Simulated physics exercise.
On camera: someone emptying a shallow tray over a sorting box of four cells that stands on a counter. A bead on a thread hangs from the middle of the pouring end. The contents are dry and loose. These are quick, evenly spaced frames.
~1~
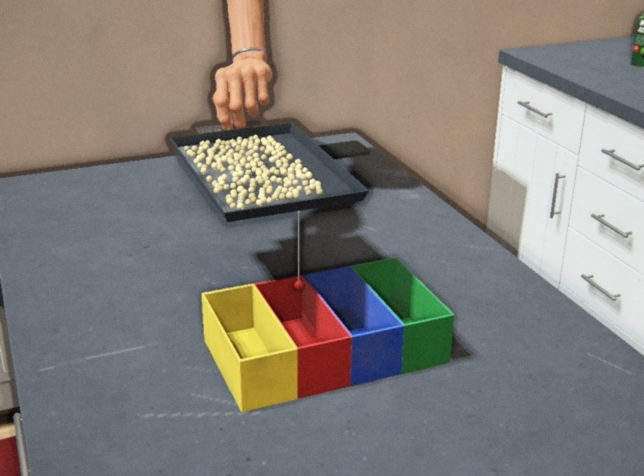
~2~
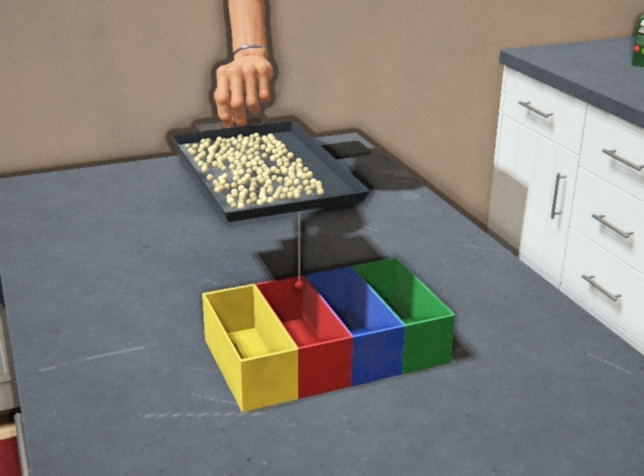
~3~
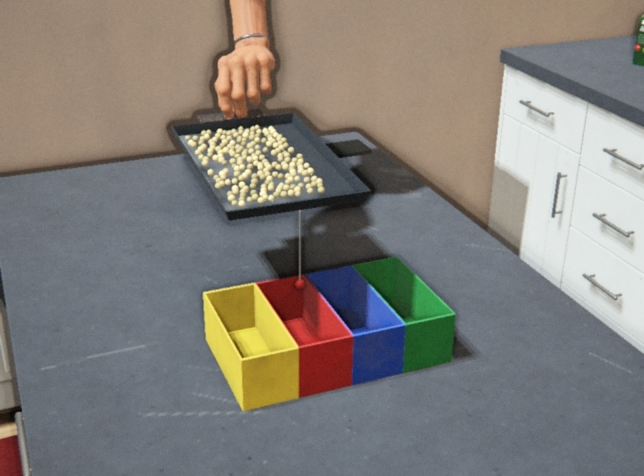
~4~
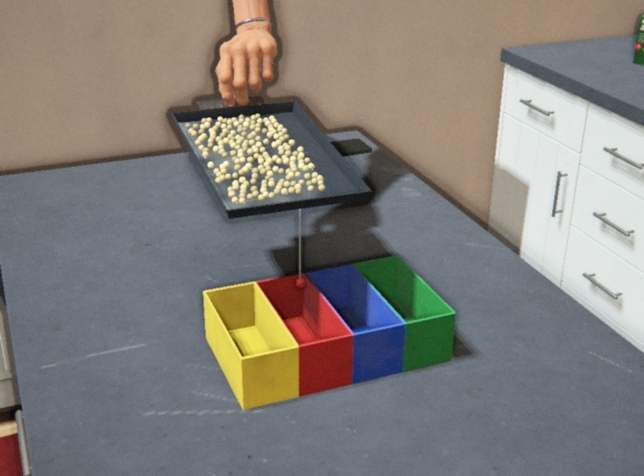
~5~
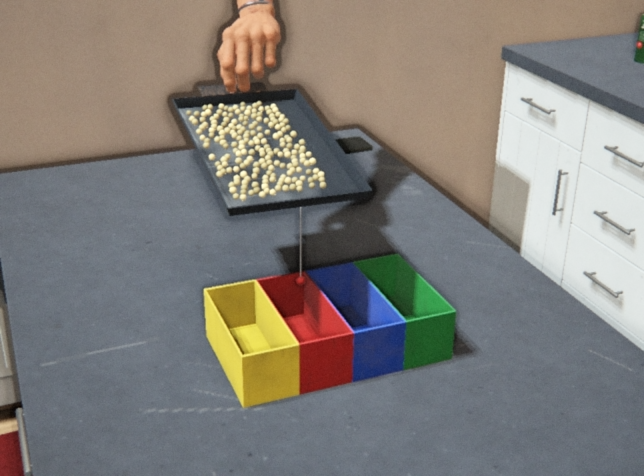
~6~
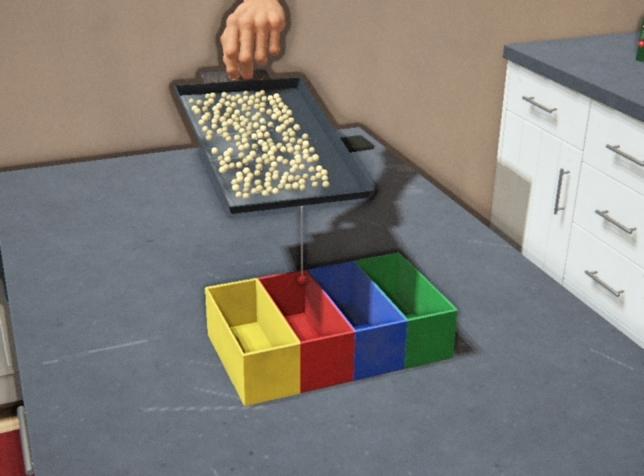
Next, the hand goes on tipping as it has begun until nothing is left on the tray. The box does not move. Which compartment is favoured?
The blue cell gets the most.
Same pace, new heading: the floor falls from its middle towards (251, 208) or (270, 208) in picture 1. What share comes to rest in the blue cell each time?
Near 0 % and 0 %.
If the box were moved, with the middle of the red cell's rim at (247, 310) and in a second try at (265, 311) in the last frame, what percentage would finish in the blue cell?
Roughly 30 per cent, and 40 per cent.
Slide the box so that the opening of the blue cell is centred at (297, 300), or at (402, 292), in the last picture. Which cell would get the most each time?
One: The green cell. Two: The cell in red.
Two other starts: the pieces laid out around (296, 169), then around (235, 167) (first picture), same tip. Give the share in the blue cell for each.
Roughly 50 per cent, and 40 per cent.
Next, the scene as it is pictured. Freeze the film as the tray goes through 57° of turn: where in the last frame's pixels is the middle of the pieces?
Close to (317, 192).
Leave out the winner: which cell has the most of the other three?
It is the cell in red.
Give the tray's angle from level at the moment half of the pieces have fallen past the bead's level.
Around 95° of tilt.
Just after the last frame, tray tipped steeply; the larger part on the tray; about a tenth in the blue cell; just a few in the red cell; just a few in the green cell; about a tenth falling or outside the box.
A moment on, tray tipped right over; about a tenth on the tray; roughly a third in the blue cell; roughly a quarter in the red cell; about a tenth in the green cell; just a few in the yellow cell; roughly a quarter falling or outside the box.
Further on, tray tipped past a quarter turn; roughly half in the blue cell; roughly a third in the red cell; about a tenth in the green cell; about a tenth in the yellow cell; just a few falling or outside the box.
When it is over, tray tipped past a quarter turn; roughly half in the blue cell; roughly a third in the red cell; about a tenth in the green cell; about a tenth in the yellow cell; just a few outside the box.
